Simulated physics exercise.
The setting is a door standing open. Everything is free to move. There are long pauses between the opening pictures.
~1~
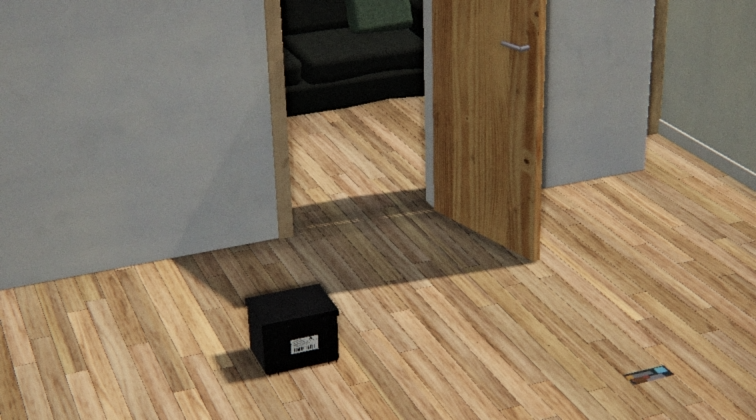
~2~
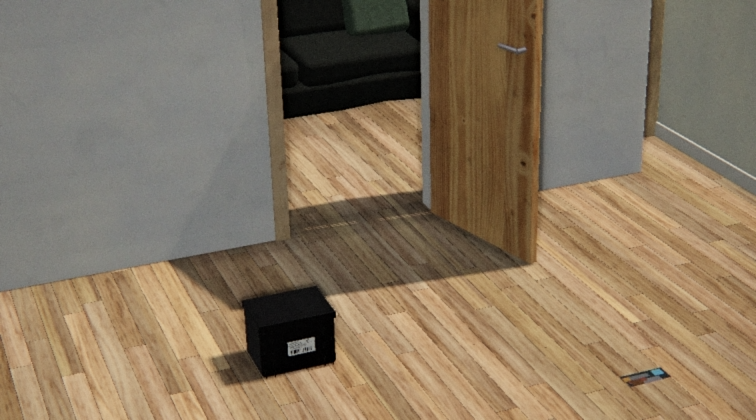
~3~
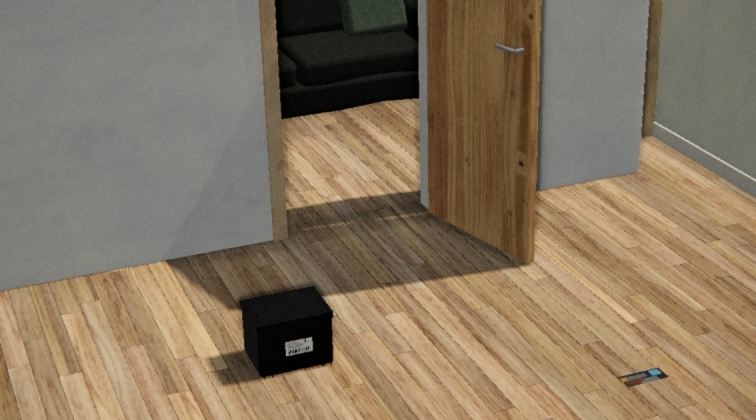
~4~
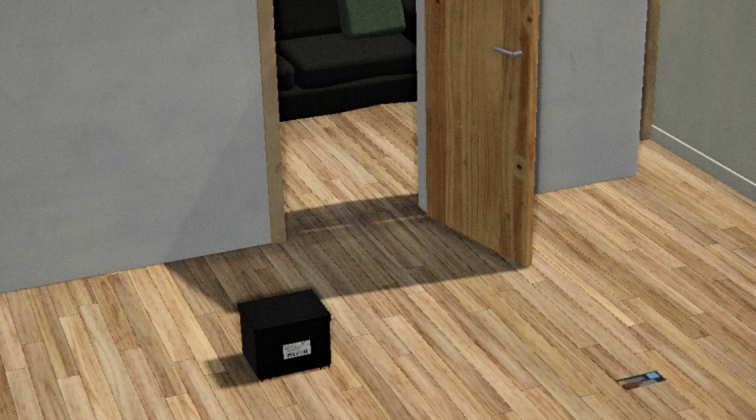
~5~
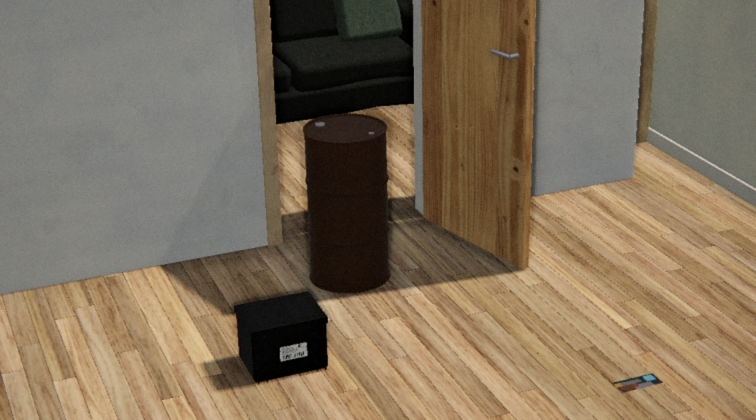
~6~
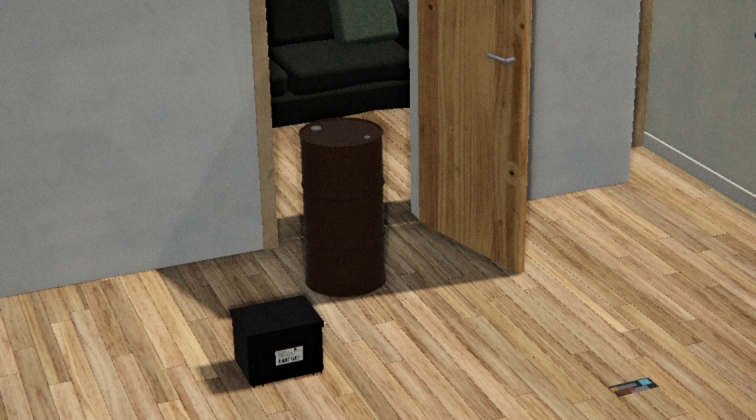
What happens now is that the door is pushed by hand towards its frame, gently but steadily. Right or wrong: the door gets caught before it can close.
Right.
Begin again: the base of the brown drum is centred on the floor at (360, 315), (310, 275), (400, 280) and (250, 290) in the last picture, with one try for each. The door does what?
Door, in order of tries: Fully closed, obstructed, obstructed, fully closed.
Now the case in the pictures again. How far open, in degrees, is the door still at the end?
The door ends up some 55° open.
Then, 0.60 s on from there, door 96° open.
Then, 1.00 s on from there, door 84° open.
Then, 1.40 s on from there, door 70° open.
Then, 1.70 s on from there, door 59° open.
In the end, door 54° open; both unmoved. At the end, from the last picture's camera, brown drum near (343, 207).
